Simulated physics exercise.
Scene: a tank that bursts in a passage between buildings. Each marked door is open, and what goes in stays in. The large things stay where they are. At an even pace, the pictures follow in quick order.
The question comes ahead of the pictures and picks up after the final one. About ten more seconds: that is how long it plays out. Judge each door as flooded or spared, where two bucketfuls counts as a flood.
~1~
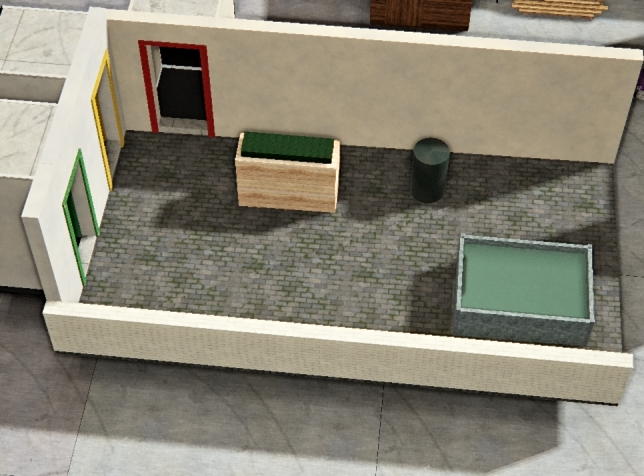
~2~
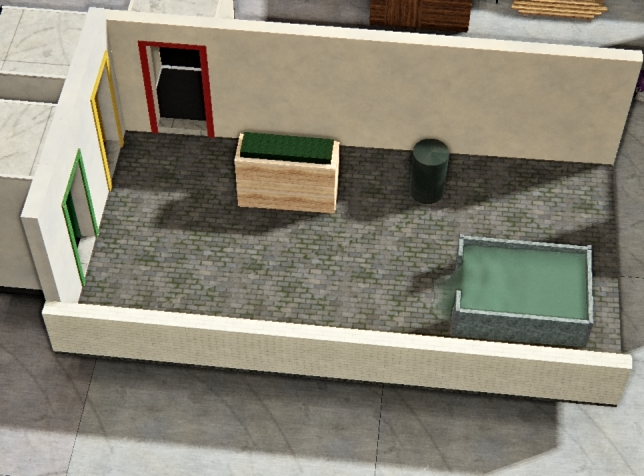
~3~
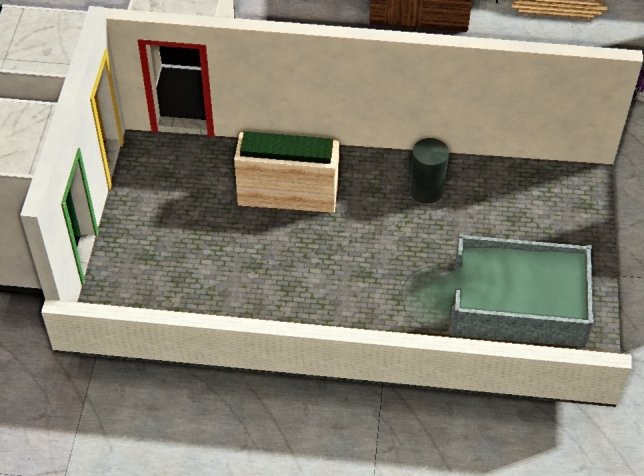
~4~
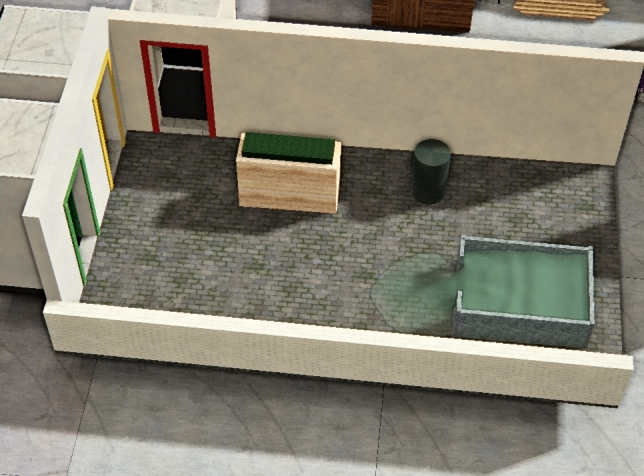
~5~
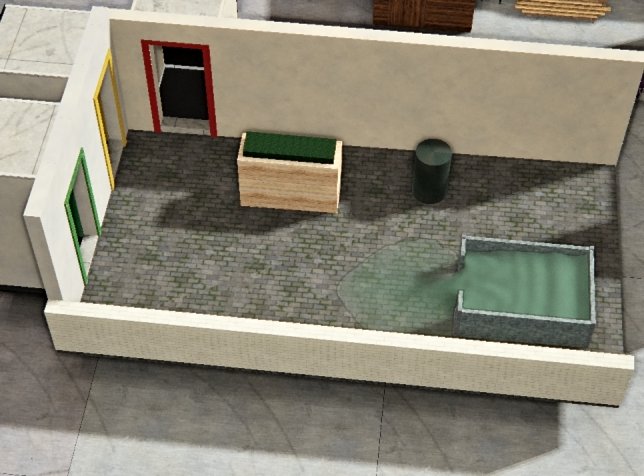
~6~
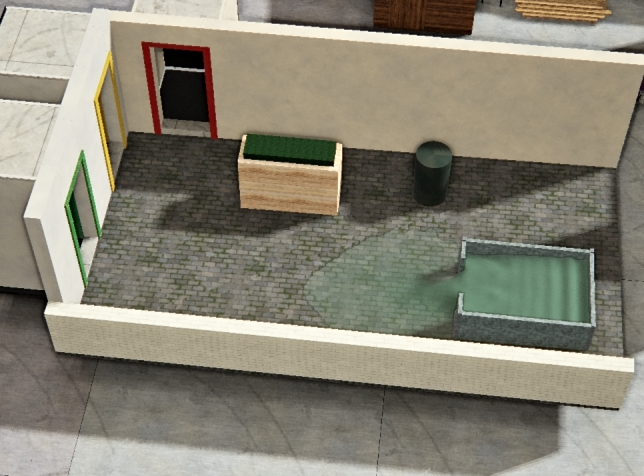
The yellow door is spared, the green door is flooded, the red door is spared.
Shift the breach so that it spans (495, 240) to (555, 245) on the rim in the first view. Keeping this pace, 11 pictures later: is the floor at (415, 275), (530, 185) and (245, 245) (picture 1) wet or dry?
Point by point: Unwetted; soaked; unwetted.
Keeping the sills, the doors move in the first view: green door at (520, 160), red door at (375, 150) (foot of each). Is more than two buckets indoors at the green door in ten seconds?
The green door stays within it.
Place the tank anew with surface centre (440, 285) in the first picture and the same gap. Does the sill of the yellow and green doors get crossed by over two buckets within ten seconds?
I reckon the yellow door never reaches the threshold while the green door crosses the threshold.
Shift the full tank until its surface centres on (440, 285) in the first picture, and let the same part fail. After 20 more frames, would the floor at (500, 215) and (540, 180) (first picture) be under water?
I'd say still dry for the first and still dry for the second.
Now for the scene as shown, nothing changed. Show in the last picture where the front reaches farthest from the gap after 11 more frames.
The wet edge reaches furthest near (113, 270).
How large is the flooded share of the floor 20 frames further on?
55 %, roughly.
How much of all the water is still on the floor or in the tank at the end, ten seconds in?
Estimate: Close to 84 %.
A moment on, water covers 30 % of the floor; the yellow door not reached, the green door not reached, the red door not reached.
Next, water covers 45 % of the floor; the yellow door not reached, the green door not reached, the red door not reached.
Then, water covers 55 % of the floor; the yellow door wet at the sill, nothing in, the green door over two buckets in, the red door not reached.
Later, water covers 65 % of the floor; the yellow door wet at the sill, nothing in, the green door far over two buckets in, the red door wet at the sill, nothing in.
In the end, water covers 60 % of the floor; the yellow door wet at the sill, nothing in, the green door far over two buckets in, the red door wet at the sill, nothing in.
